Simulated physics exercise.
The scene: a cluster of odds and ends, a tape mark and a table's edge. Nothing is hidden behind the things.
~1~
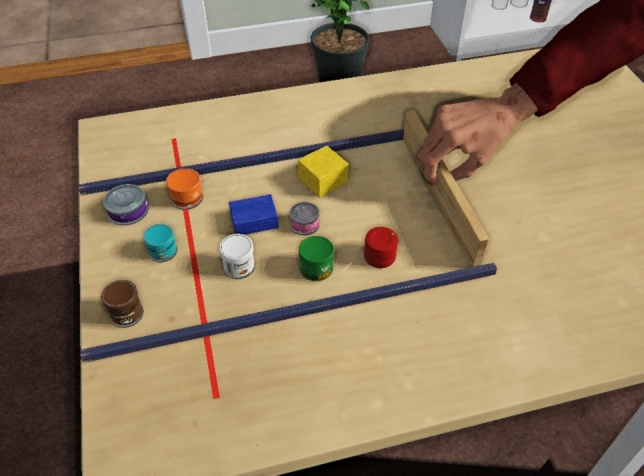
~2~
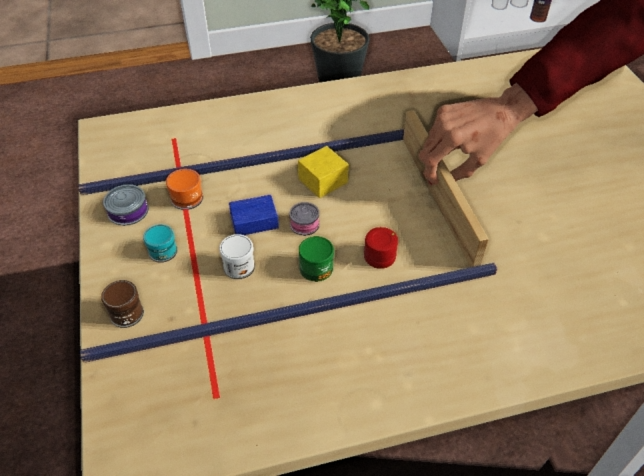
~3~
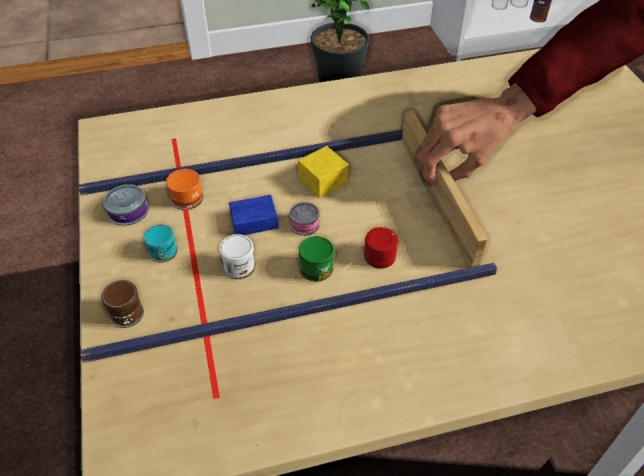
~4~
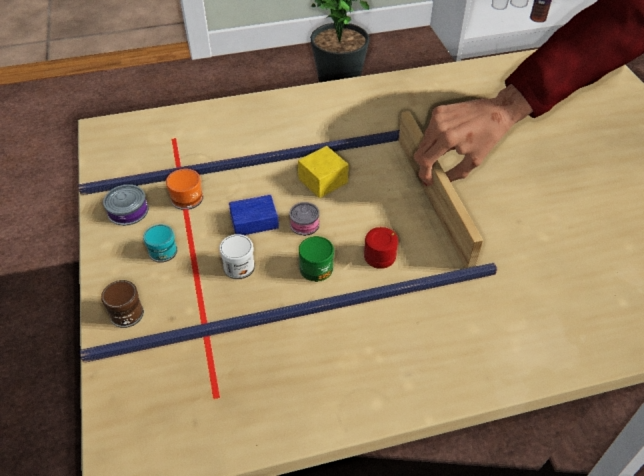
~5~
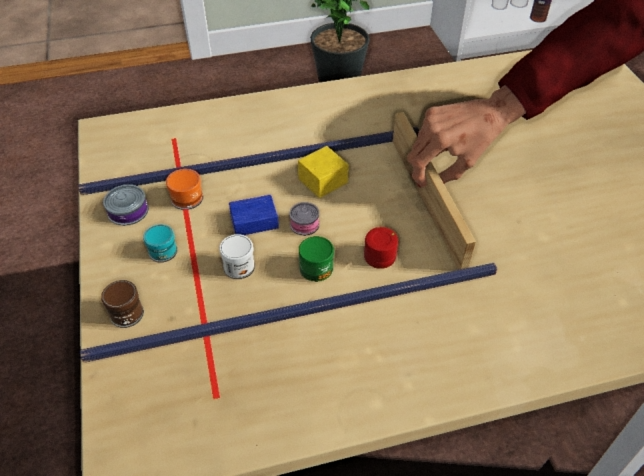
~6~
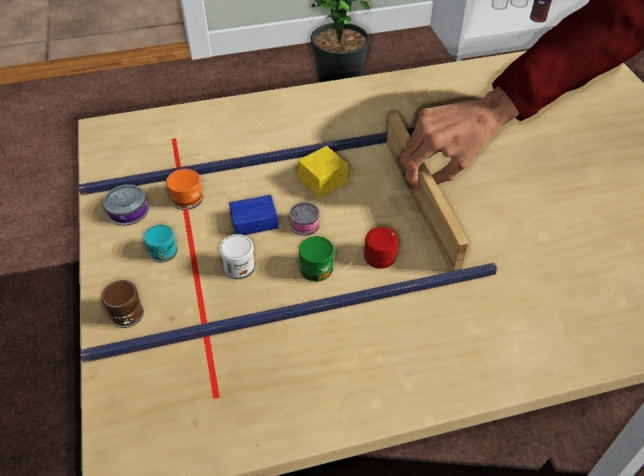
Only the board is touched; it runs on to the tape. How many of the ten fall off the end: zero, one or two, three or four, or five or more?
As it turns out, the number that fall off is zero.
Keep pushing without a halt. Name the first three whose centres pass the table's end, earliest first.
They are the purple pot, then the brown pot, then the orange tin.
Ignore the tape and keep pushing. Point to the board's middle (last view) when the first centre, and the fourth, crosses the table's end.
About (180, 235), then (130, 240).
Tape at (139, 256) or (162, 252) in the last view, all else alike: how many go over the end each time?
Down on the floor: 2 and 1.
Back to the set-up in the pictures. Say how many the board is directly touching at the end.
4 of them.
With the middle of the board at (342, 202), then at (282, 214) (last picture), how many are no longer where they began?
At the one place 3, at the other 6.
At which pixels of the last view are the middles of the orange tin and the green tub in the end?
The orange tin stops around (127, 199); the green tub around (146, 303).
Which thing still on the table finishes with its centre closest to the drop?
That is the purple pot.
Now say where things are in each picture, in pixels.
Brown pot (123, 304); purple pot (126, 205); turquoise tin (161, 243); board (441, 184); tape (192, 246), in the first picture.
Purple pot (126, 205); orange tin (185, 190), in the second picture.
Turquoise tin (161, 243); green tub (316, 259), in the third picture.
Brown pot (123, 304); pink pot (305, 219), in the fourth picture.
Purple pot (126, 205); yellow block (323, 172), in the fifth picture.
Brown pot (123, 304); purple pot (126, 205); turquoise tin (161, 243); board (423, 187); tape (192, 246), in the sixth picture.
Soon after, none off yet; brown pot at rest near (123, 304); purple pot at rest near (126, 205); turquoise tin at rest near (161, 243).
In the end, the number that fall off is zero.
